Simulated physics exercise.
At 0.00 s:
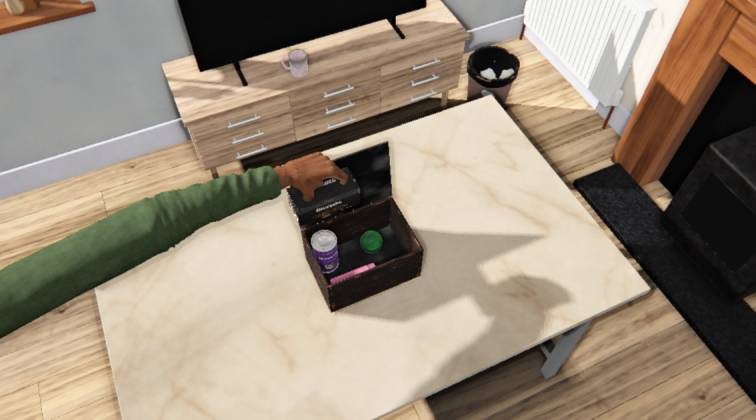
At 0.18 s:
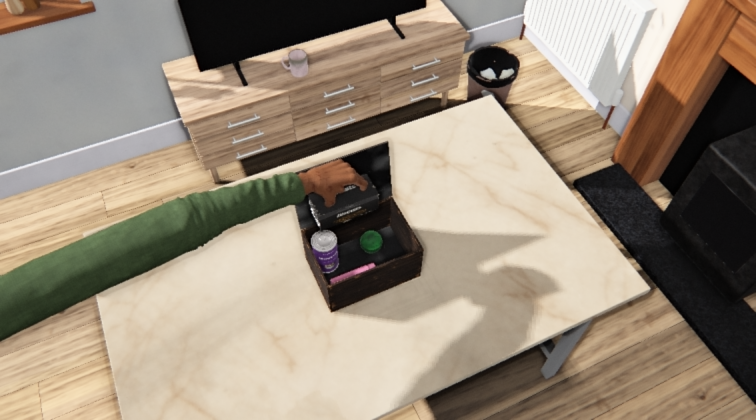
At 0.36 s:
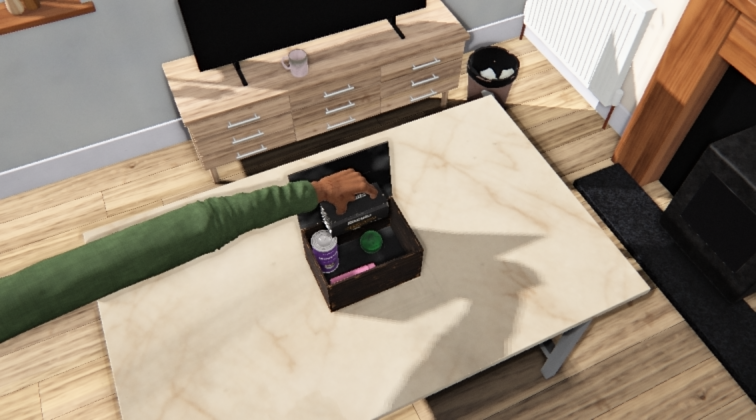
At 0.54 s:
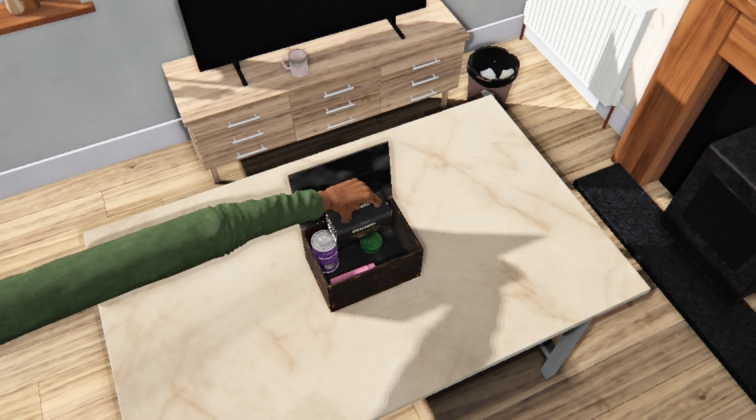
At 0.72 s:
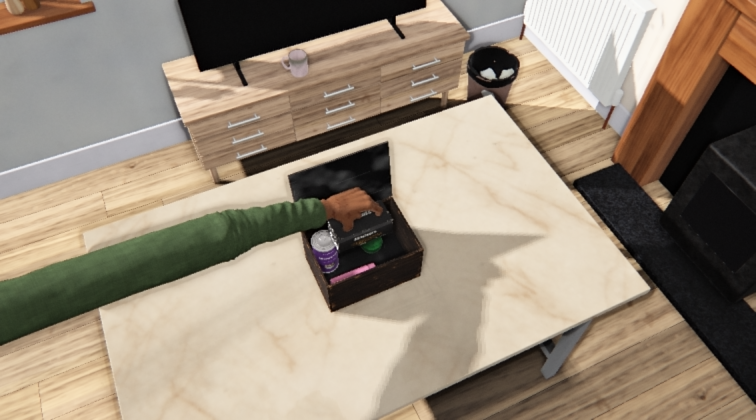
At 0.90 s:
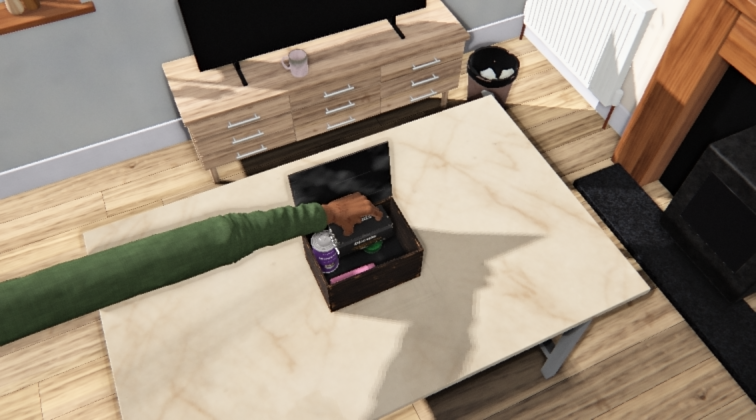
To begin with, a hand in a green sleeve holds a black carton by the raised lid of a dark storage box containing a purple tin and a green ball. The hand moves the carton slightly right and downward, then lowers it into the box, still gripping it.
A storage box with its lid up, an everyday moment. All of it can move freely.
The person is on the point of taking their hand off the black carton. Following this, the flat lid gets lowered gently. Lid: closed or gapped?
Looks to me like the lid isn't kept from shutting.
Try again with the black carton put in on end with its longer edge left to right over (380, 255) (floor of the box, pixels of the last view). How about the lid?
Well, in that case it won't go down.
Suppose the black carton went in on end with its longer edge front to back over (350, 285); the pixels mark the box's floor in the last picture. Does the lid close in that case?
Result: Lid not shut.
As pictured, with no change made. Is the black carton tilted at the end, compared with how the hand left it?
Well, the black carton stays just as set.
After 1.30 s, black carton tipped 26° from how it was near (378, 255); green ball rolled about its own width; pink shaker rolled a little.
After 2.20 s, lid 78° above the rim; black carton slid about its own width near (371, 255); green ball rolled about its own width.
After 2.70 s, lid 42° above the rim; black carton slid about its own width near (371, 255); green ball rolled about its own width.
After 3.20 s, lid shut; black carton slid about its own width near (371, 255); green ball rolled about its own width.
At rest (6.5 s), lid shut; moved from the start, black carton and green ball; the other 2 in place. Seen from the same camera at the end, black carton near (371, 255).
